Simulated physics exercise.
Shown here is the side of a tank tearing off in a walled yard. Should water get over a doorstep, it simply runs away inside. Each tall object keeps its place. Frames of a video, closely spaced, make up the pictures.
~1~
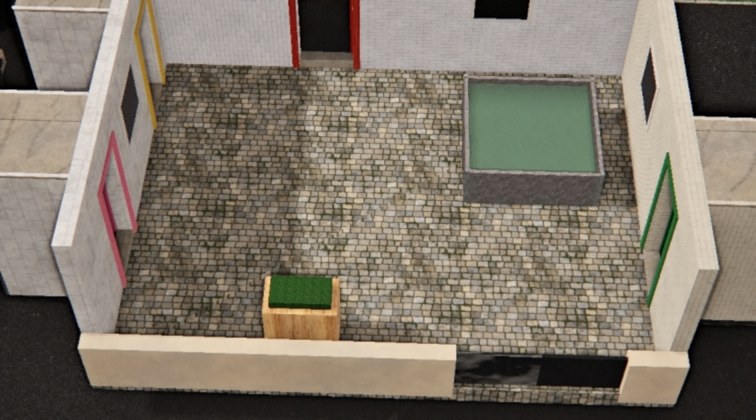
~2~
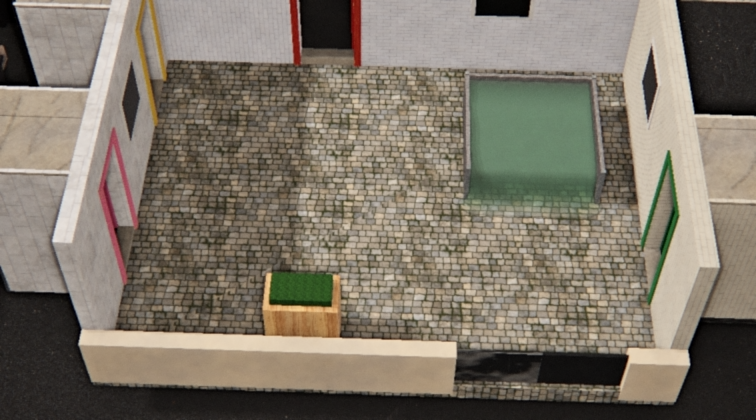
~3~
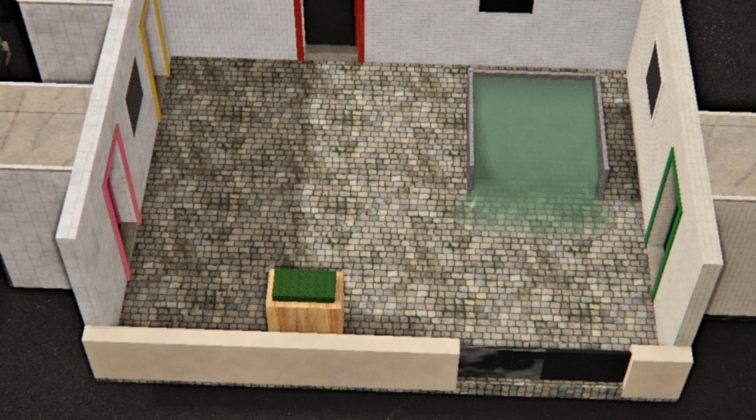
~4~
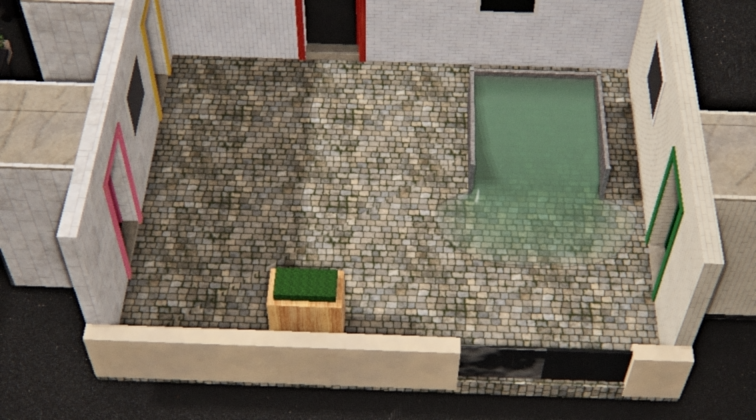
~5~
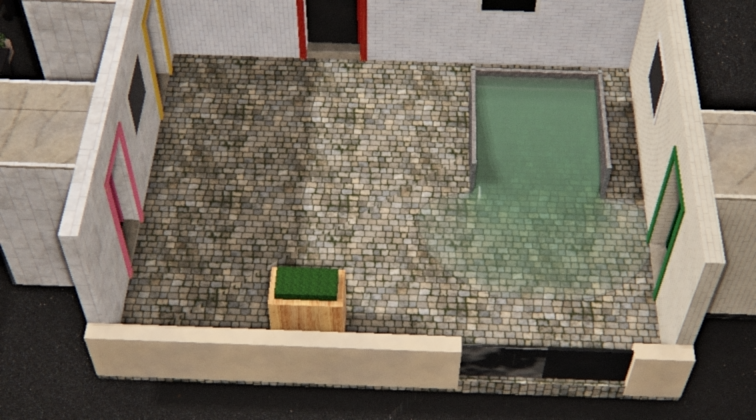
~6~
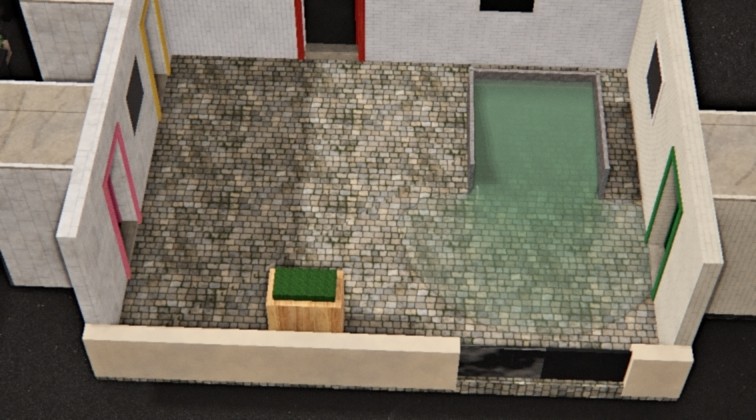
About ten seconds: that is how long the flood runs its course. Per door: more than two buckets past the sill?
At the end, the red door copes honestly; the green door gets overwhelmed honestly; the yellow door gets overwhelmed honestly; the pink door copes honestly.
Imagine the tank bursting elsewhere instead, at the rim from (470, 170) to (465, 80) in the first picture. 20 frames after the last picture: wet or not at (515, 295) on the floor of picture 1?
At that place: Clear.
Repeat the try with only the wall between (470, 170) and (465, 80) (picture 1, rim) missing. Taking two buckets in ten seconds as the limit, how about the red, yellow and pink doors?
Against the threshold, the red door misses it, the yellow door beats it and the pink door beats it.
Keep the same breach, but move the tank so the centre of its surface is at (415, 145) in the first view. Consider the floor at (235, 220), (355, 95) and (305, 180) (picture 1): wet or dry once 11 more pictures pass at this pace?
Parched, parched, parched.
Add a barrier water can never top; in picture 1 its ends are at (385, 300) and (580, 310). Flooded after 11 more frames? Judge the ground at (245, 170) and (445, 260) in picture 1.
Taking the points in order, the first is high and dry and the second is inundated.
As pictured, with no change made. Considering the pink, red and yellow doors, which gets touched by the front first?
That would be the pink door.
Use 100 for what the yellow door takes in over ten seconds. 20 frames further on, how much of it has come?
Estimate: Some 0 per cent.
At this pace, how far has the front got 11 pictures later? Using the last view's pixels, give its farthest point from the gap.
At roughly (268, 359).
A moment on, water covers 30 % of the floor; the red door not reached, the green door under two buckets in, the yellow door not reached, the pink door not reached.
Next, water covers 30 % of the floor; the red door not reached, the green door over two buckets in, the yellow door not reached, the pink door not reached.
Then, water covers 40 % of the floor; the red door not reached, the green door far over two buckets in, the yellow door not reached, the pink door not reached.
Later, water covers 85 % of the floor; the red door not reached, the green door far over two buckets in, the yellow door not reached, the pink door wet at the sill, nothing in.
In the end, water covers 95 % of the floor; the red door wet at the sill, nothing in, the green door far over two buckets in, the yellow door over two buckets in, the pink door wet at the sill, nothing in.
